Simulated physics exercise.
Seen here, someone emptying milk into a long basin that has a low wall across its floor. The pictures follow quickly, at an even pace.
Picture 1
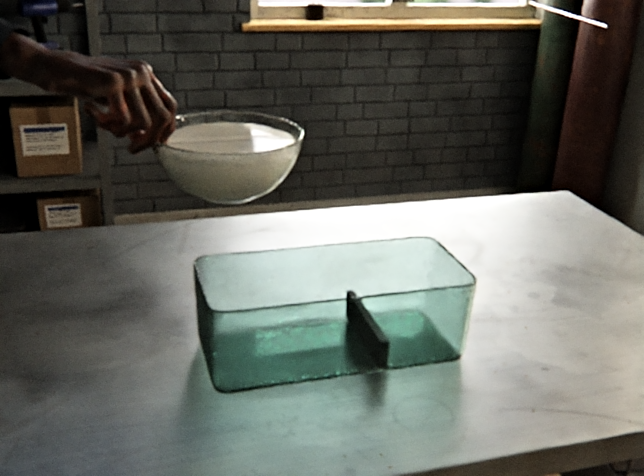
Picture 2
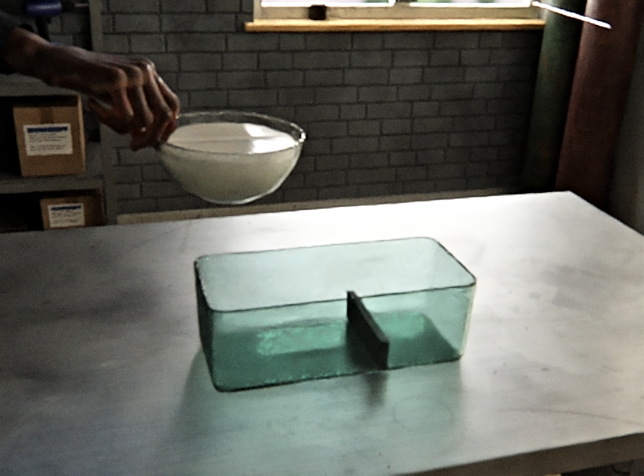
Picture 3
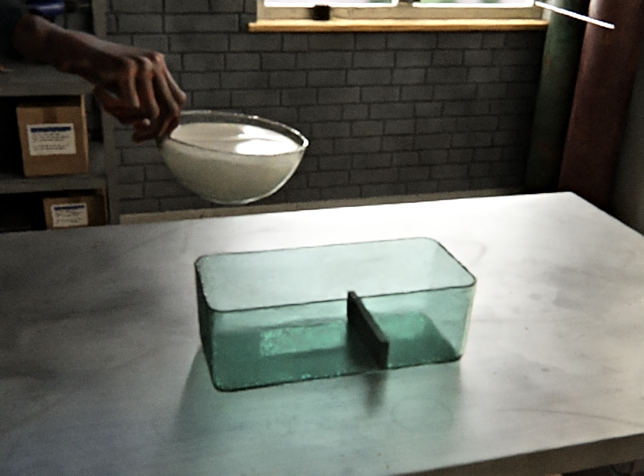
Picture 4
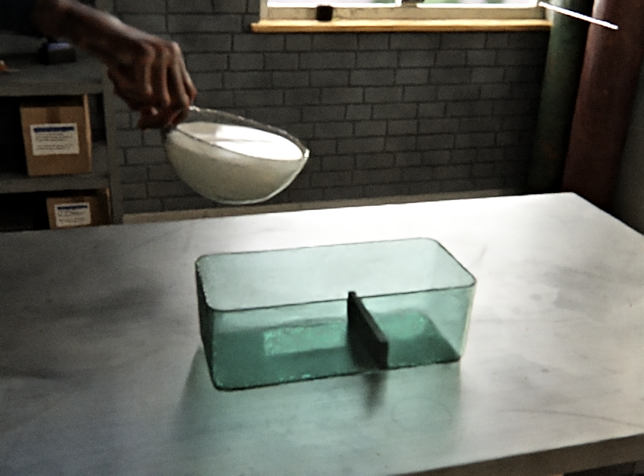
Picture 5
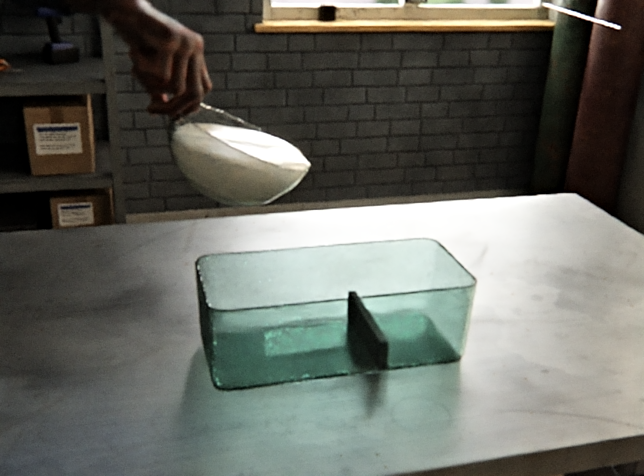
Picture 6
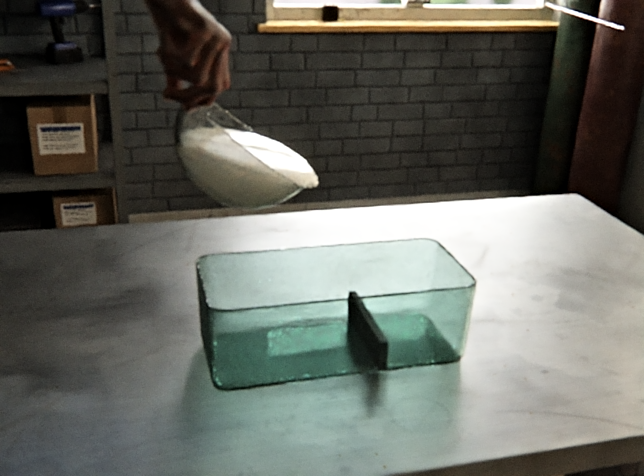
The video shows a hand holding a clear glass bowl of milk above a long, green-tinted basin with a low dark wall across its floor. The hand tips the bowl steadily to the right, and milk reaches its lowered rim.
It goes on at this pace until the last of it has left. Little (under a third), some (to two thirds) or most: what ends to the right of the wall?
The share right of the wall is not even a third.
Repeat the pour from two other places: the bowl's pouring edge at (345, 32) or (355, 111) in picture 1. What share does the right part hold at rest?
First some 50, then 50 per cent.
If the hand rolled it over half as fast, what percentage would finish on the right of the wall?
Some 15 per cent.
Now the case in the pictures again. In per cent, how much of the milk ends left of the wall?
Near 60 %.
A moment on, the bowl is tipped right over and 2 per cent is still to pour, 67 is left of the wall and 0 right of it.
Next, the bowl is tipped right over and 0 per cent is still to pour, 69 is left of the wall and 10 right of it.
Then the bowl is tipped right over and 0 per cent is still to pour, 61 is left of the wall and 27 right of it.
Later the bowl is tipped right over and 0 per cent is still to pour, 62 is left of the wall and 27 right of it.
In the end 62 per cent lies left of the wall, 27 right of it and 12 outside.
